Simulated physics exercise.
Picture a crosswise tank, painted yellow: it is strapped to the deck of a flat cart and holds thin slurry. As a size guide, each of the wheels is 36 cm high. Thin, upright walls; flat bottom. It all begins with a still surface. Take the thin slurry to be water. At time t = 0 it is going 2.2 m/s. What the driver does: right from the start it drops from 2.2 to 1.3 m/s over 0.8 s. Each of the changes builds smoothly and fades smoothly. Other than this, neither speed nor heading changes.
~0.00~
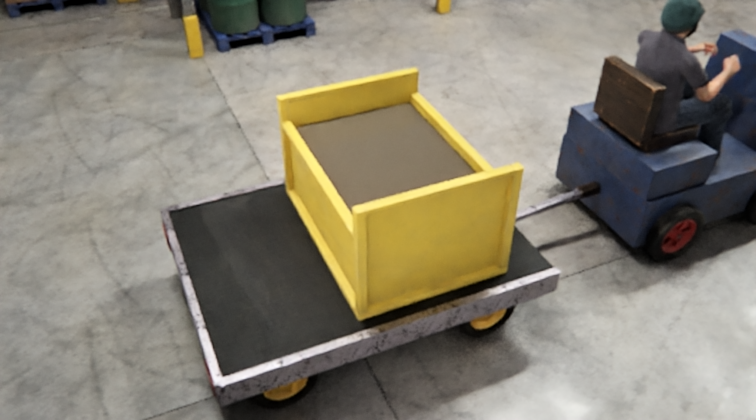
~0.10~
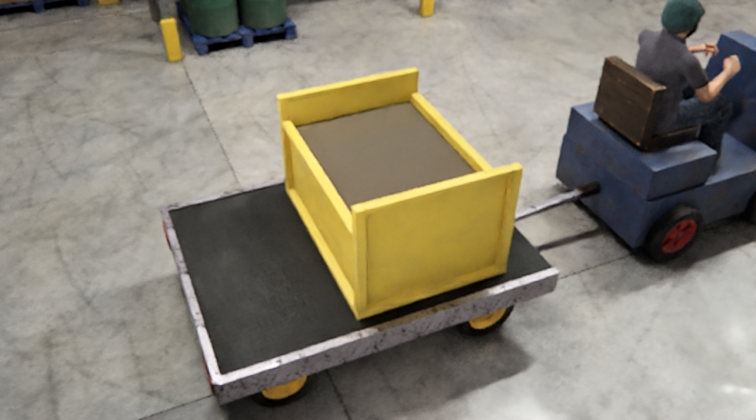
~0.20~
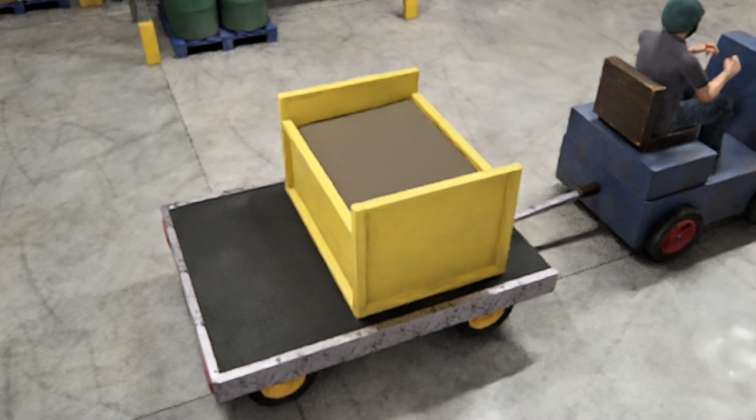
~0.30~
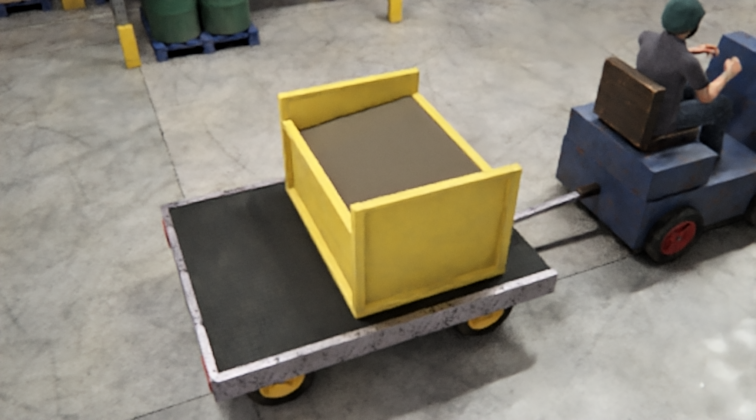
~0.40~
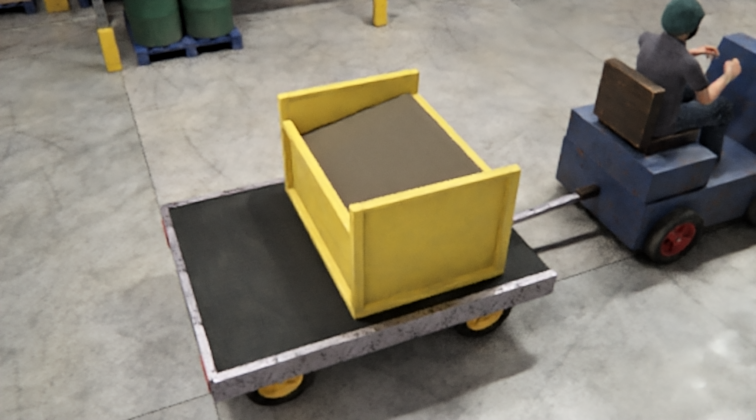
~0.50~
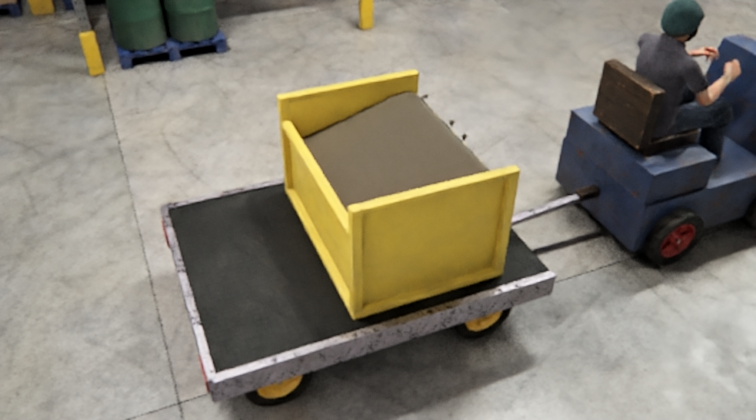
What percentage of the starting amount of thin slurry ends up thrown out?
About 3 per cent.
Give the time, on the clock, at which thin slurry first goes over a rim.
It happens at some 0.7 s.
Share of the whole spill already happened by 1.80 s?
Roughly 90 per cent.
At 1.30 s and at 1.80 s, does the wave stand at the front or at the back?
Earlier it favours the rear side, later the forward side.
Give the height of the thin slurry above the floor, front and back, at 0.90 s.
I'd say some 44 centimetres in front and some 44 centimetres behind.
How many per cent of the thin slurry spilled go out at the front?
Roughly 90 in a hundred.
After 0.90 s the surface is 43 cm up at the front and 44 cm at the back; 2 per cent is out, over the front.
After 1.30 s the surface is 38 cm up at the front and 47 cm at the back; 2 per cent is out, over the front.
After 1.80 s the surface is 48 cm up at the front and 39 cm at the back; 3 per cent is out, over the front.
After 3.79 s 3 per cent is out, over the front, 11 of 346 litres.
